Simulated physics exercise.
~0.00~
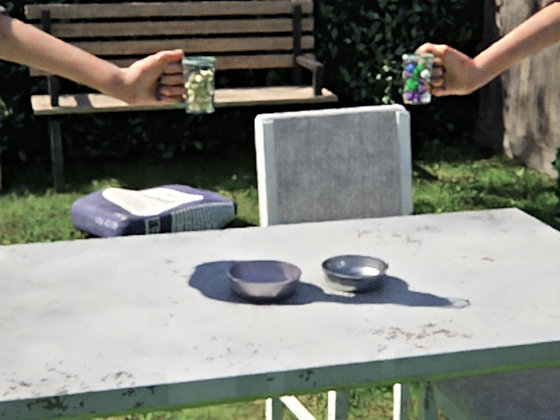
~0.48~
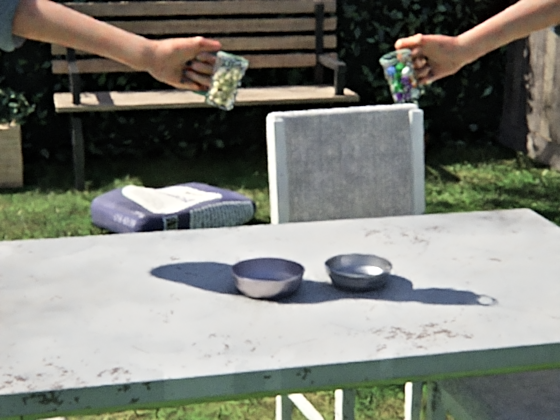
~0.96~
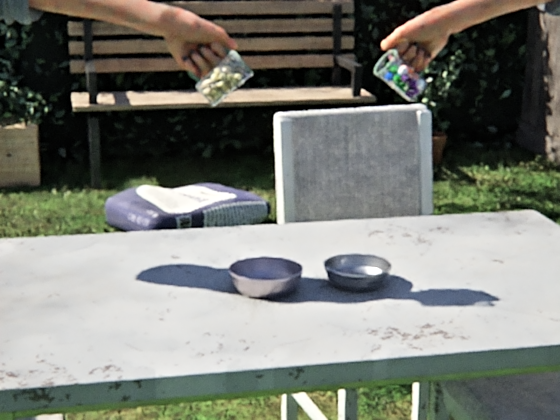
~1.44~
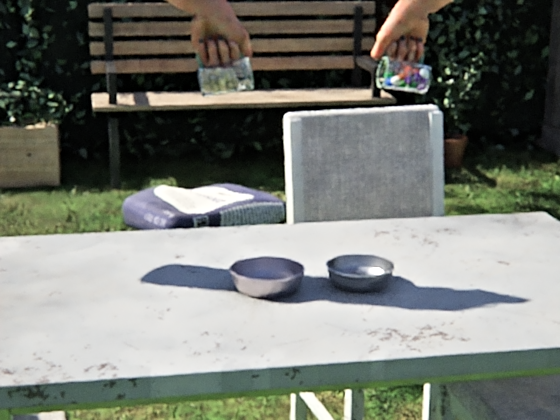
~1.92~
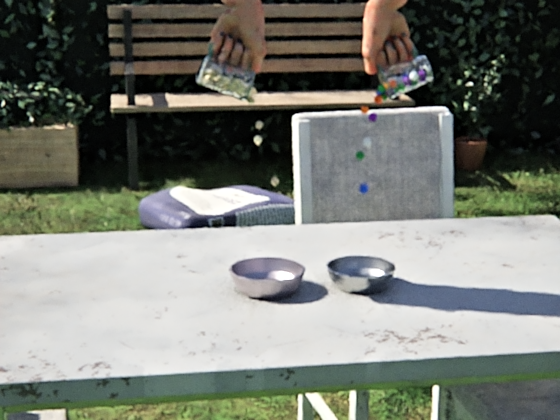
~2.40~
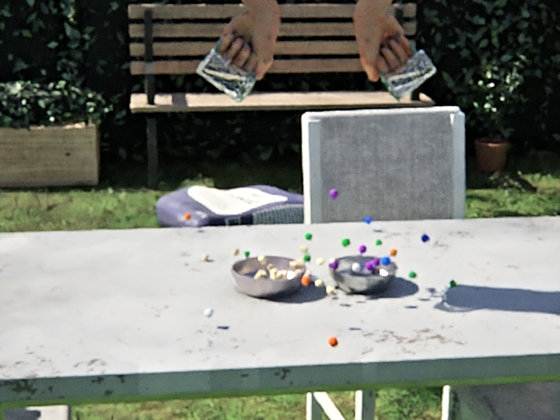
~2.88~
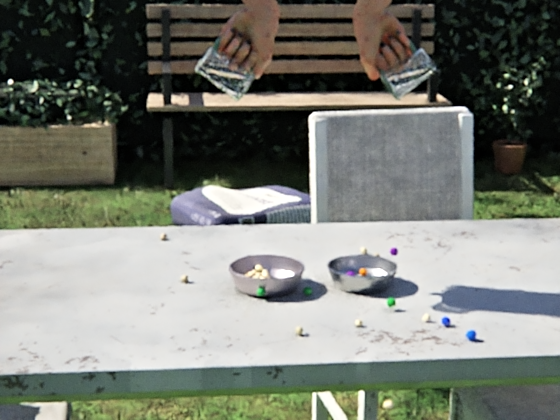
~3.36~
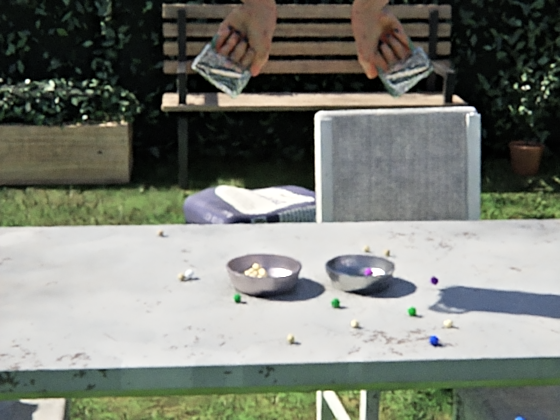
In a garden, two hands tip cups of colourful beads over bowls, scattering many across the table.
